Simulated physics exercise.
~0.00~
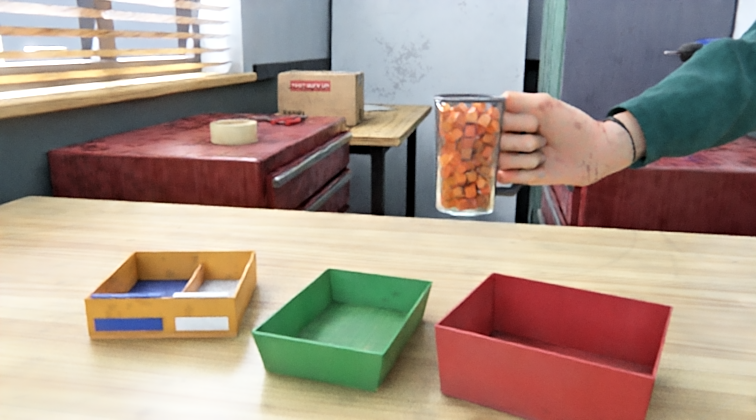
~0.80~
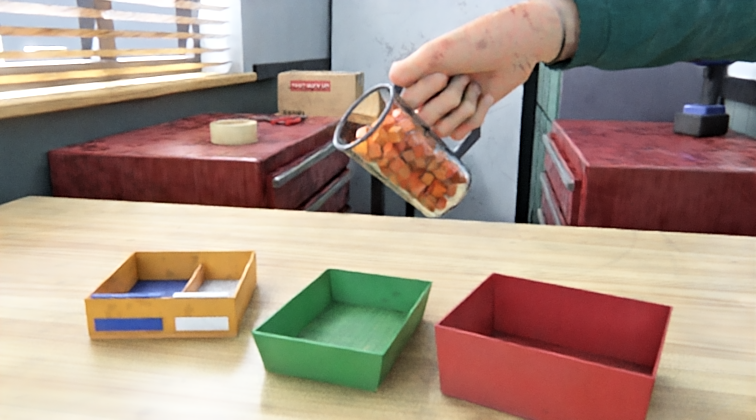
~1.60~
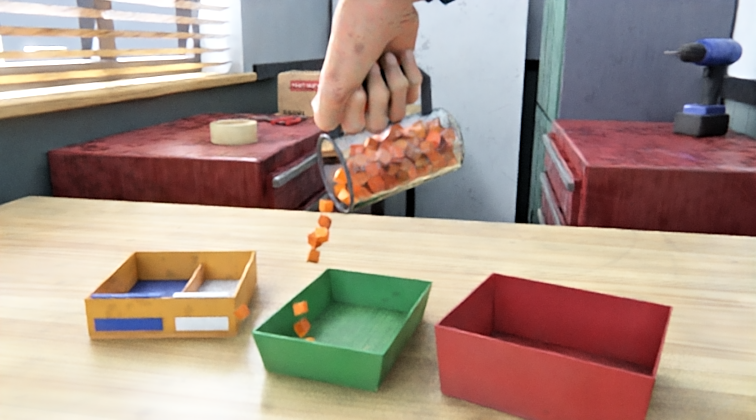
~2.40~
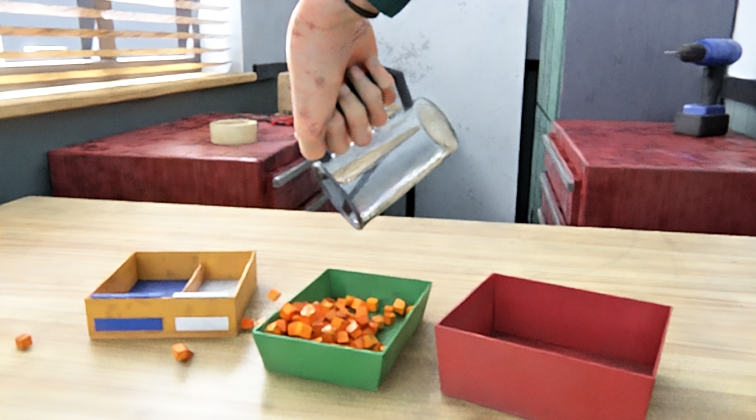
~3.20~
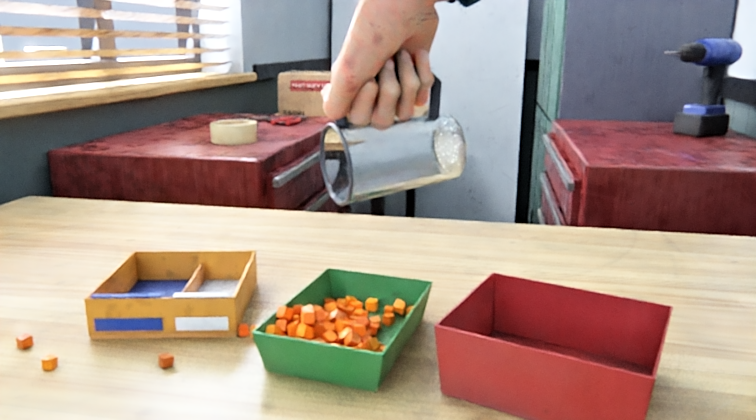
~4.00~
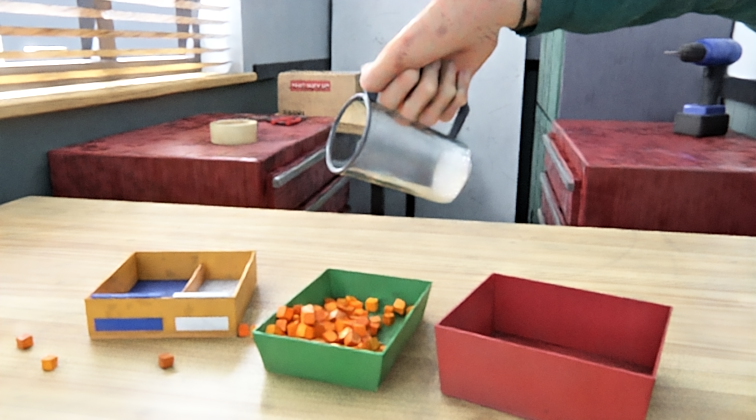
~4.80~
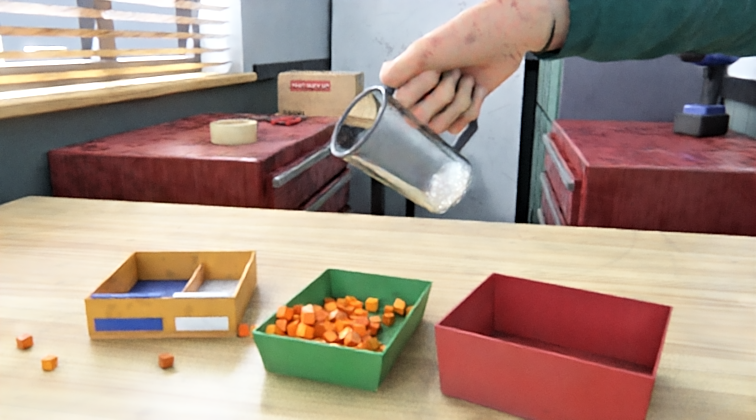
A hand tips a glass of carrot cubes into the green tin, spilling a few outside.
